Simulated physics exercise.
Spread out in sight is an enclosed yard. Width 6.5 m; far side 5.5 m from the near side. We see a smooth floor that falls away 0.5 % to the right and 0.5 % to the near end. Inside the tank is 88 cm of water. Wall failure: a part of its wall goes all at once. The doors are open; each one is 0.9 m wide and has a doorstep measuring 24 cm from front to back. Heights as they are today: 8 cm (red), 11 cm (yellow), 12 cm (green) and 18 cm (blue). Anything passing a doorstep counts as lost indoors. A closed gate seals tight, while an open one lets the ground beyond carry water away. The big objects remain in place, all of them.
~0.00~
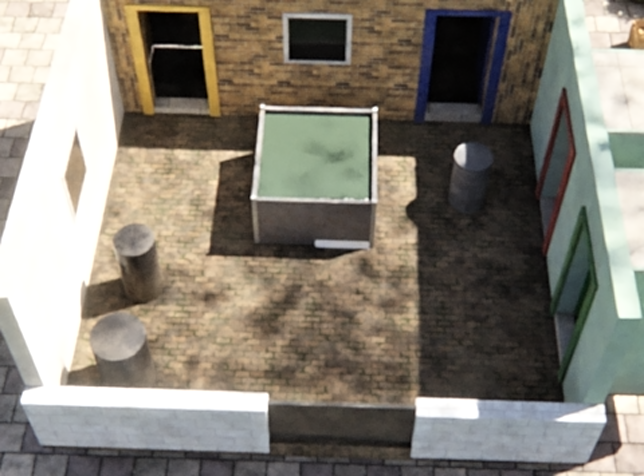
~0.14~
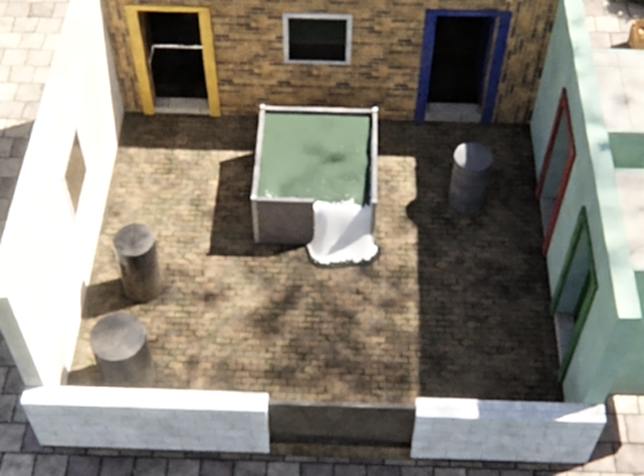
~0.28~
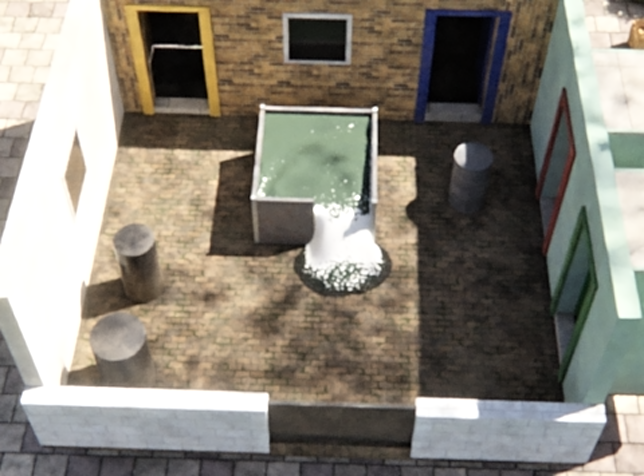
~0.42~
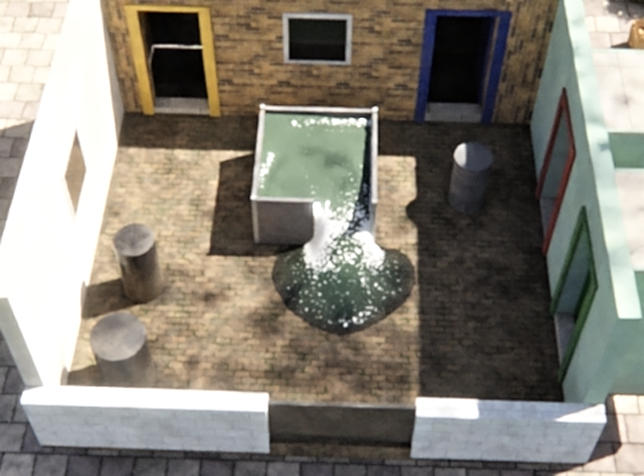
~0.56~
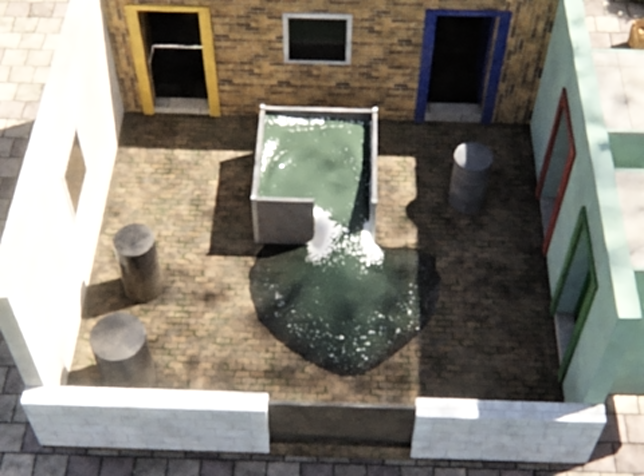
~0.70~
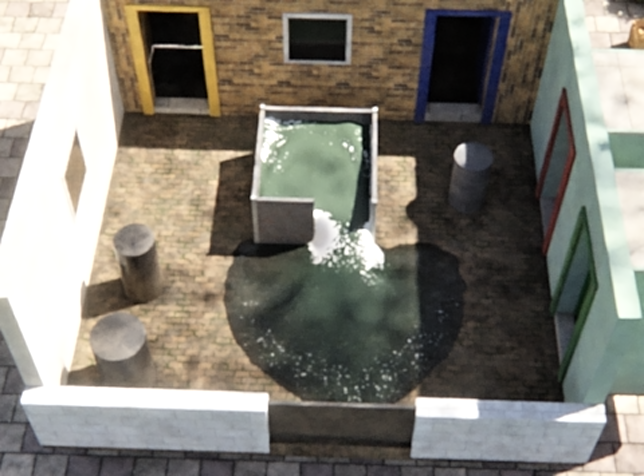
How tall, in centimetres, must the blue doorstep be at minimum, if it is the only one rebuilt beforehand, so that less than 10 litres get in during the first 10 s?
It needs to be at least 7 cm tall.
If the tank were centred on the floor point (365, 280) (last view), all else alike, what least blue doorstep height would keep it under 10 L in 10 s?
You'd need some 9.0 cm.
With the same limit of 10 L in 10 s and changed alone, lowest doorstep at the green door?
Roughly 14.5 cm at the green door.
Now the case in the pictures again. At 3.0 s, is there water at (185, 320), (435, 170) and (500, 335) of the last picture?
1: Awash; 2: Unwetted; 3: Awash.
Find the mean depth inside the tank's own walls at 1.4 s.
Around 55 centimetres.
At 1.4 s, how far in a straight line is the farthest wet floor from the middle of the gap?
It gets close to 4.0 metres out.
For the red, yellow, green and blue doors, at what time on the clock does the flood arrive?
Arrival: Red 3.4 s, yellow 5.5 s, green 1.5 s, blue 4.5 s.
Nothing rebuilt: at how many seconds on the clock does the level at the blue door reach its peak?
Approximately 6.0 s.
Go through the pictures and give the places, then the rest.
In the first picture, the tank at (317, 157) is whole and still, 88 cm deep; the blue door at (459, 75) is dry.
In the second picture, the gap is at (342, 226), the front 0.4 m out at (321, 264); the back of the tank holds 88 cm.
In the third picture, the front is at (332, 292), 0.9 m from the gap at (342, 229); 0.8 m2 of floor is wet, 88 cm left at the back.
In the fourth picture, the gap is at (342, 230), the front 1.5 m out at (336, 329); the back of the tank holds 82 cm.
In the fifth picture, the front is at (334, 367), 2.1 m from the gap at (342, 230); 3.9 m2 of floor is wet, 74 cm left at the back.
In the sixth picture, the front is at a hidden place, 2.8 m from the gap at (342, 230); 6.4 m2 of floor is wet, 75 cm left at the back; 2.7 m in a straight line remain to the blue door at (459, 75).
After 1.4 s water covers 35 % of the floor, deepest (44 cm) near (346, 248); it has not reached the blue door.
After 3.0 s water covers 45 % of the floor, deepest (30 cm) near (554, 436); it has not reached the blue door.
After 10.0 s water covers 100 % of the floor, deepest (13 cm) near (123, 123); 6 cm at the blue door, 0 litres in over its 18 cm doorstep.
At the blue door as built, the water arrived by 4.8 s and peaked near 9 cm at 5.8 s.
Run again over the same 10 s with other heights there, 16 litres in over 6 cm, 5 litres over 8 cm. The limit of 10 litres is kept from about 7 cm up.
